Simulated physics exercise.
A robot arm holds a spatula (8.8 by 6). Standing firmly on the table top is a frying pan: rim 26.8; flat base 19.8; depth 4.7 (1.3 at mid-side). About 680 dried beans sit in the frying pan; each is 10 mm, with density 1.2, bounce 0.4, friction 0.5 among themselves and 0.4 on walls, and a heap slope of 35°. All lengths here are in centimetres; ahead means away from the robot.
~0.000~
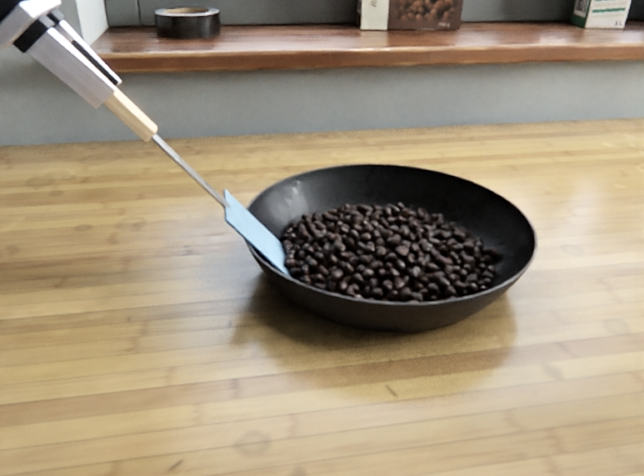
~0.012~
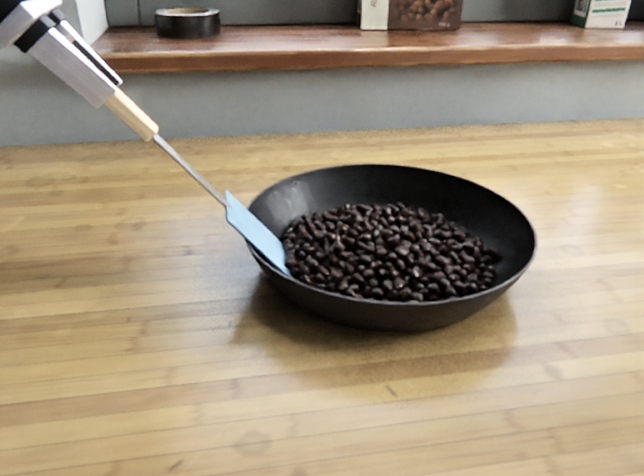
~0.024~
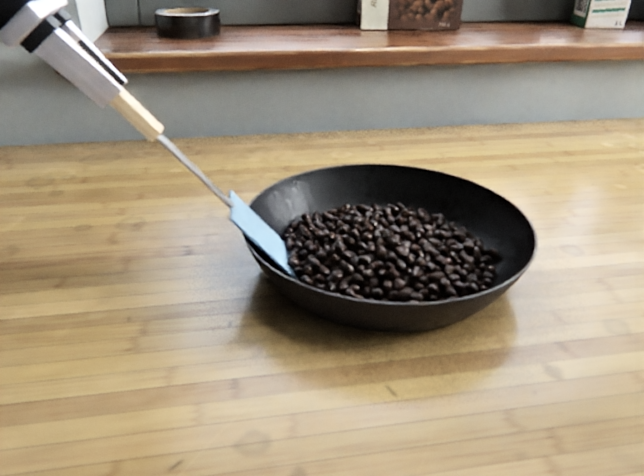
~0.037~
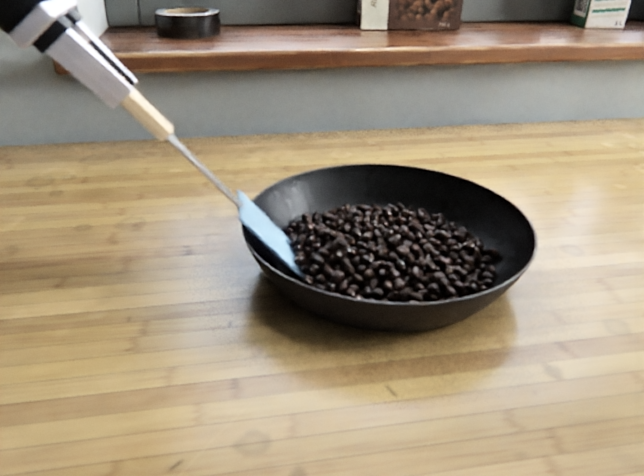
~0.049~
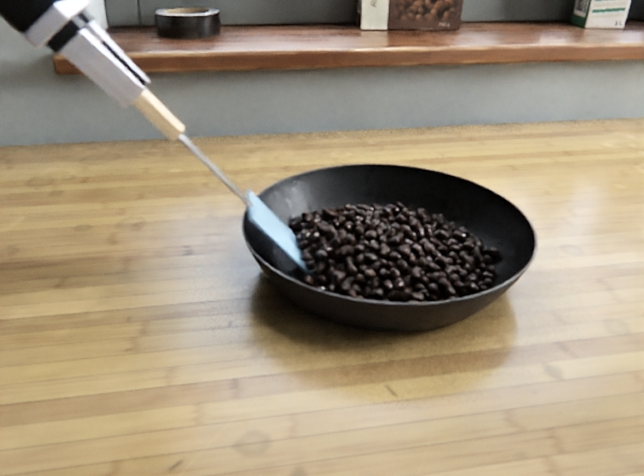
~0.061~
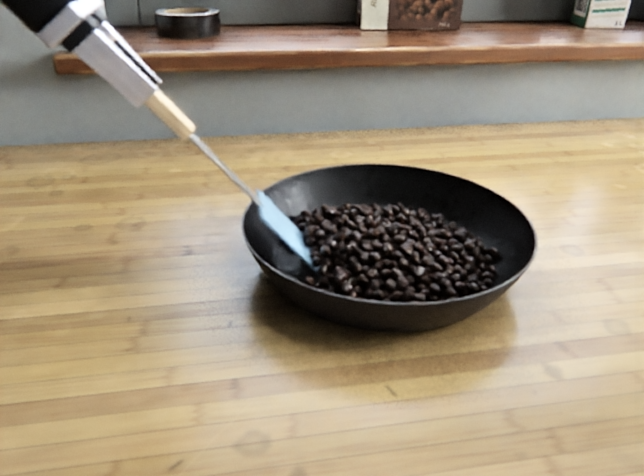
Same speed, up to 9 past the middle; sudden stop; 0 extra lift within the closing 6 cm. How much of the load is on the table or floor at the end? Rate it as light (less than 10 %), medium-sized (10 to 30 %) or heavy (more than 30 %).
Rated light.
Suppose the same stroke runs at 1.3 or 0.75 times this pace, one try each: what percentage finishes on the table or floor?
Near 5 and near 5 percent respectively.
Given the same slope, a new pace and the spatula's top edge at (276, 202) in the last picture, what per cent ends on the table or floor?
Near 5 in a hundred.
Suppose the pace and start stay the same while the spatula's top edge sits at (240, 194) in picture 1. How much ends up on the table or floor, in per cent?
5 percent or so.
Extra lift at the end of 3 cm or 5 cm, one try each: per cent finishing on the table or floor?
Near 5 and 5 percent respectively.
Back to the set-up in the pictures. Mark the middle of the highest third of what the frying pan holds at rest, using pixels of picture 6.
Pixel position: Approx. (477, 227).
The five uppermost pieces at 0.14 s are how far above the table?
They are near 5 cm up.
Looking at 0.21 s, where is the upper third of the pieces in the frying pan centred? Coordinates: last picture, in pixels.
Roughly pixel (442, 236).
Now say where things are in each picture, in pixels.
The first frame shows the spatula top edge at (225, 204), sloping 51°; upper third of the load around (380, 245), from x 285 to 495, top at y 205; 685 in the frying pan.
The second frame shows the spatula top edge at (226, 204), sloping 51°; upper third of the load around (380, 245), from x 285 to 495, top at y 205.
The third frame shows the spatula top edge at (230, 204), sloping 51°; upper third of the load around (380, 245), from x 285 to 495, top at y 205.
The fourth frame shows the spatula top edge at (239, 204), sloping 51°; upper third of the load around (378, 244), from x 285 to 495, top at y 205.
The fifth frame shows the spatula top edge at (249, 203), sloping 51°; upper third of the load around (375, 243), from x 285 to 495, top at y 205.
The sixth frame shows the spatula top edge at (259, 203), sloping 51°; upper third of the load around (377, 243), from x 285 to 495, top at y 205; 685 in the frying pan.
After 0.14 s, sloping 51°, highest piece 5 above the table; 685 in the frying pan.
After 0.21 s, sloping 51°, highest piece 5 above the table; 685 in the frying pan.
After 0.45 s, sloping 51°, highest piece 6 above the table; 673 in the frying pan, 11 on the table or floor, 1 on the blade or in flight.
After 1.50 s, sloping 51°, highest piece 6 above the table; 671 in the frying pan, 14 on the table or floor.
In the end, 671 in the frying pan, 14 on the table or floor. That is 2 % on the table or floor.
